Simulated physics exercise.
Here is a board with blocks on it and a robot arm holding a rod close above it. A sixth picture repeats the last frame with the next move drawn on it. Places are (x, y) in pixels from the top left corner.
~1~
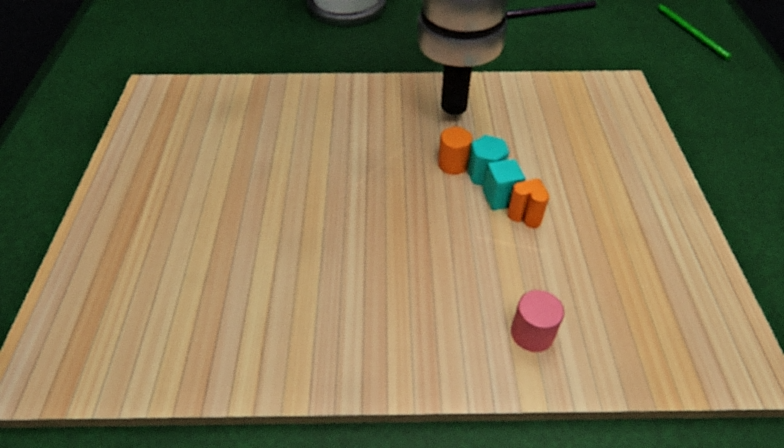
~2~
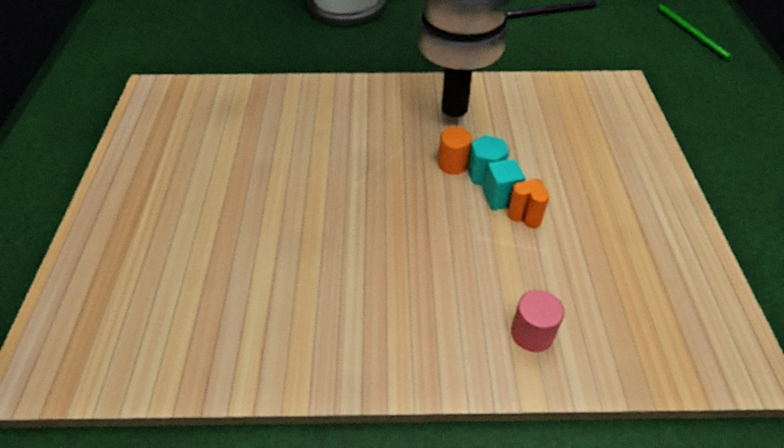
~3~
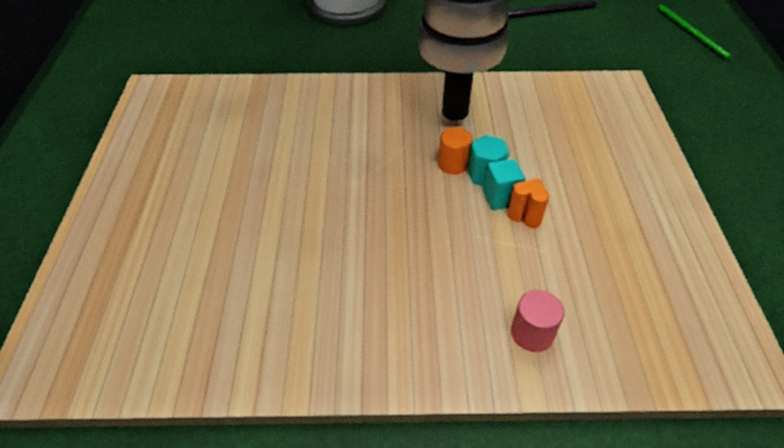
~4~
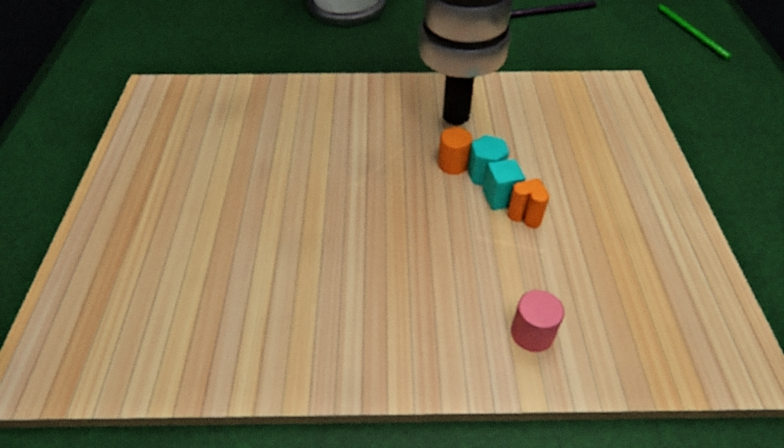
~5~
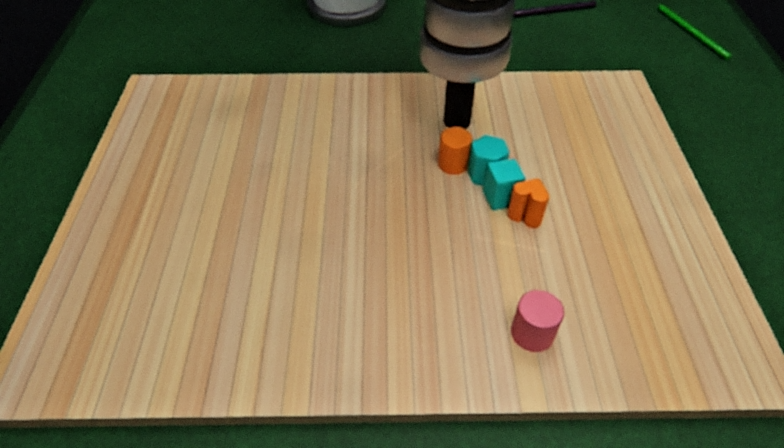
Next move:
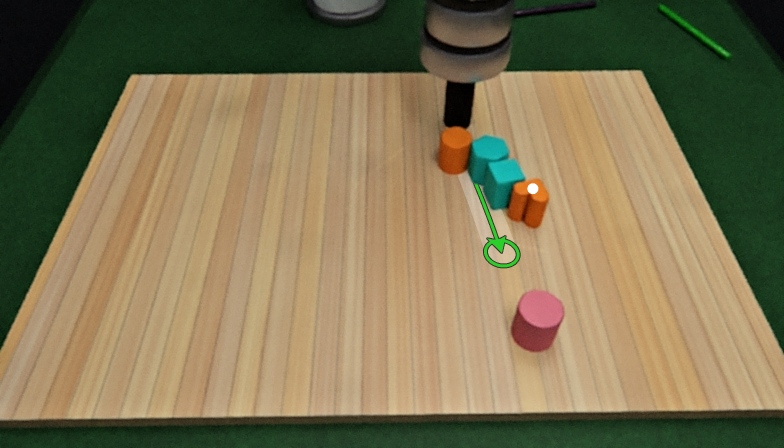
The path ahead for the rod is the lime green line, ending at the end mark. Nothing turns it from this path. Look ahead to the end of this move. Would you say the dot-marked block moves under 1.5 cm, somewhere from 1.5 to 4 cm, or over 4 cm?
It goes a long way, over 4 cm.
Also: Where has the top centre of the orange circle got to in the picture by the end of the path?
Its top face will be centred at roughly (451, 166).
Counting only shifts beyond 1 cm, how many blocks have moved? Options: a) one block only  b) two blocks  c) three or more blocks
The correct letter is c.
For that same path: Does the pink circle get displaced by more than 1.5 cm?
I expect not.
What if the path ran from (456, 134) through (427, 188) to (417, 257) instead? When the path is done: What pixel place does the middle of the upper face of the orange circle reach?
In the picture, that point is around (457, 174).
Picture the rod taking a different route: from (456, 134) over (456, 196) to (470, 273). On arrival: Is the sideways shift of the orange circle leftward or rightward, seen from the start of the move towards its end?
The shift is to the right of that direction.
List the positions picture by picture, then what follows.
The first frame shows rod's lower end (454, 107); orange circle (457, 136); turquoise hexagonal block (491, 147); turquoise four-sided block (507, 170); orange heart (533, 189); pink circle (542, 308).
The second frame shows rod (455, 109); blocks still.
The third frame shows rod (455, 113); blocks still.
The fourth frame shows rod (456, 117); blocks still.
The fifth frame shows rod (457, 122); orange circle (457, 136); turquoise hexagonal block (491, 147); turquoise four-sided block (507, 170); orange heart (533, 189); pink circle (542, 308).
Drawn move, from (456, 134) directly to (502, 253); the dot is on the orange heart.
The first path, step by step. One third of the way, rod (472, 157); orange circle (452, 156); turquoise hexagonal block (498, 158); turquoise four-sided block (517, 181); orange heart (543, 198).
Two thirds of the way, rod (488, 197); orange circle (451, 166); turquoise hexagonal block (523, 196), turned 30° anticlockwise; turquoise four-sided block (554, 216), turned 25° anticlockwise; orange heart (587, 228), turned 25° anticlockwise.
At the end, rod (504, 241); orange circle (451, 166); turquoise hexagonal block (548, 230), turned 80° anticlockwise; turquoise four-sided block (588, 235), turned 50° anticlockwise; orange heart (623, 240), turned 45° anticlockwise; pink circle still.
